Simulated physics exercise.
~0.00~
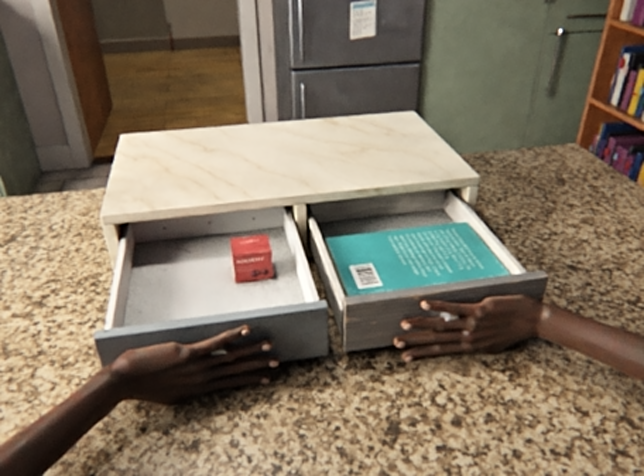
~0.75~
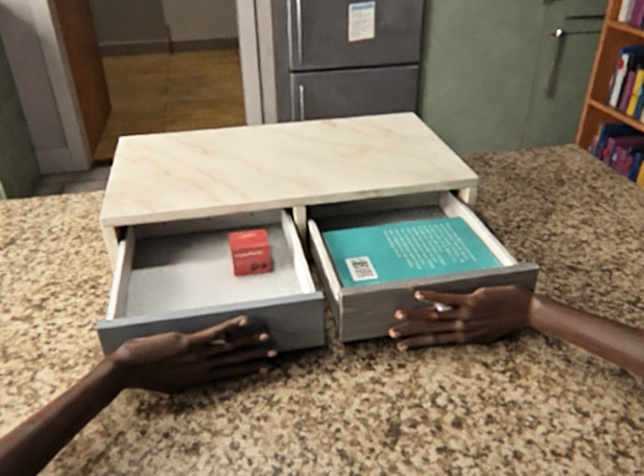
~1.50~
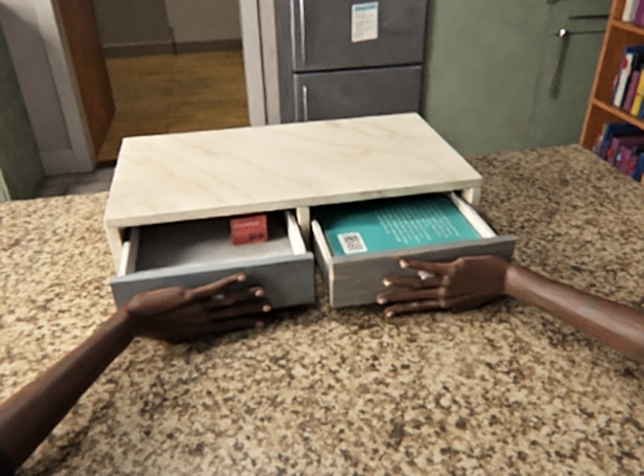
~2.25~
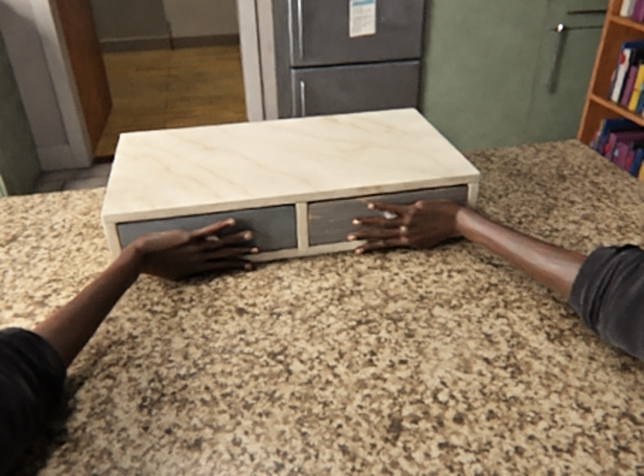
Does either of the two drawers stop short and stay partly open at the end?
No, both the left drawer and the right drawer go all the way in and end up shut.
